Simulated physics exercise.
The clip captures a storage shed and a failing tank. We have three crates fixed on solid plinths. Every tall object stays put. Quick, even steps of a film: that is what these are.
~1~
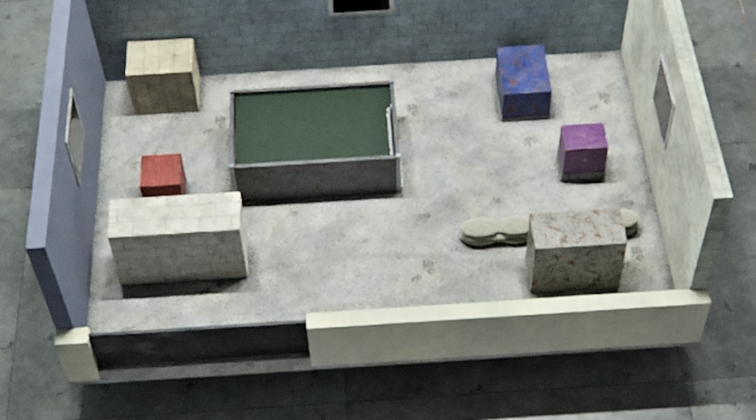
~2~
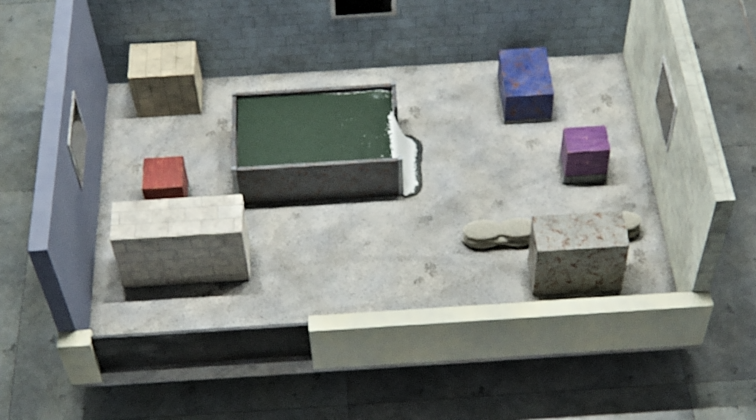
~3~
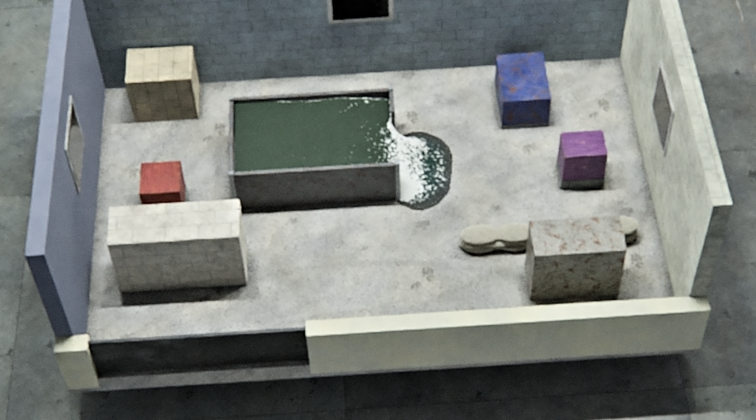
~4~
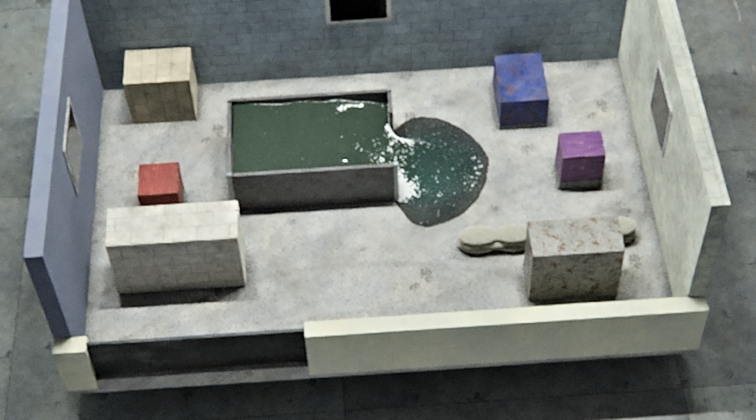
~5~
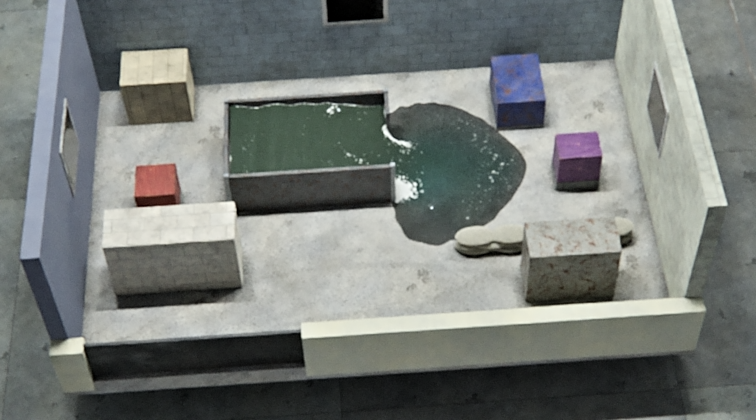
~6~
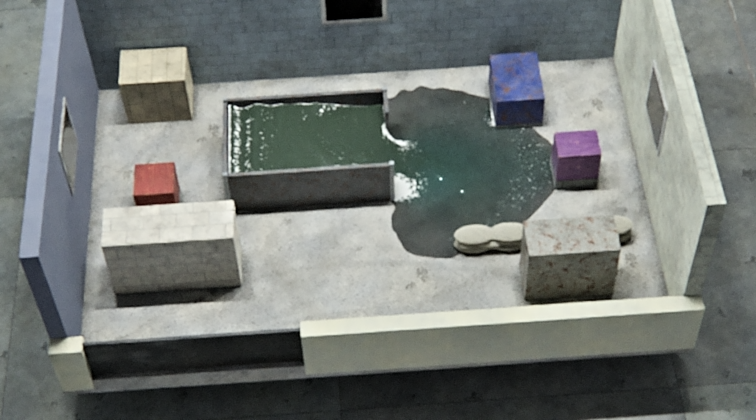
In the video, dark green water pours through the right side of an open rectangular tank in a walled room, foaming at the gap and spreading across the pale floor until it reaches the blue and purple blocks.
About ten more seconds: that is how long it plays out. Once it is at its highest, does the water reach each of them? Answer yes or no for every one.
Purple crate: Yes, it gets wet; blue crate: Yes, it gets wet; red crate: No, it stays dry.
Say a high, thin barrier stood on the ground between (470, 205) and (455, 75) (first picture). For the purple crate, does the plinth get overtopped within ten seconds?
Looking at it, the purple one is left alone in the end.
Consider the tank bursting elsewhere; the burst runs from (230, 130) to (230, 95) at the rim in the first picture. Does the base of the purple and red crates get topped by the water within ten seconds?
Purple: Not reached; red: Overtopped.
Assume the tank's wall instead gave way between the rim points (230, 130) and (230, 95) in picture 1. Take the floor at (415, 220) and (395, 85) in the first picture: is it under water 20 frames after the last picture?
Untouched, then submerged.
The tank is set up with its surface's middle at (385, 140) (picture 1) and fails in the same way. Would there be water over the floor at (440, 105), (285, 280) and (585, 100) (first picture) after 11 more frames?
As listed: Dry, not flooded, wet.
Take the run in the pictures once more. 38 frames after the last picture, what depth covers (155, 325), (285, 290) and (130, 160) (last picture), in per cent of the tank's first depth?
Readings in sequence: 0, 0, 0 percent.
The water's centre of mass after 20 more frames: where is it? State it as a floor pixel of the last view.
I reckon somewhere around (456, 165).
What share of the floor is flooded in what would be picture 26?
About 45 per cent.
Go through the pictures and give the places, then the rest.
The first frame shows the open tank at (314, 127) is whole and still.
In the second frame, the front is at (409, 139), out from the gap at (397, 154).
In the third frame, the front is at (442, 148), out from the gap at (394, 161).
In the fourth frame, the front is at (480, 155), out from the gap at (392, 163).
In the fifth frame, water pours out at (389, 165) and has run to (519, 172).
In the sixth frame, water pours out at (388, 163) and has run to a hidden place.
A moment on, water covers 25 % of the floor; the purple crate water round its plinth, the blue crate water round its plinth, the red crate not reached.
Next, water covers 35 % of the floor; the purple crate water round its plinth, the blue crate water round its plinth, the red crate not reached.
Then, water covers 45 % of the floor; the purple crate water round its plinth, the blue crate water round its plinth, the red crate not reached.
Later, water covers 65 % of the floor; the purple crate water round its plinth, the blue crate water round its plinth, the red crate not reached.
In the end, water covers 100 % of the floor; the purple crate was topped, the blue crate was topped, the red crate stayed above the water.
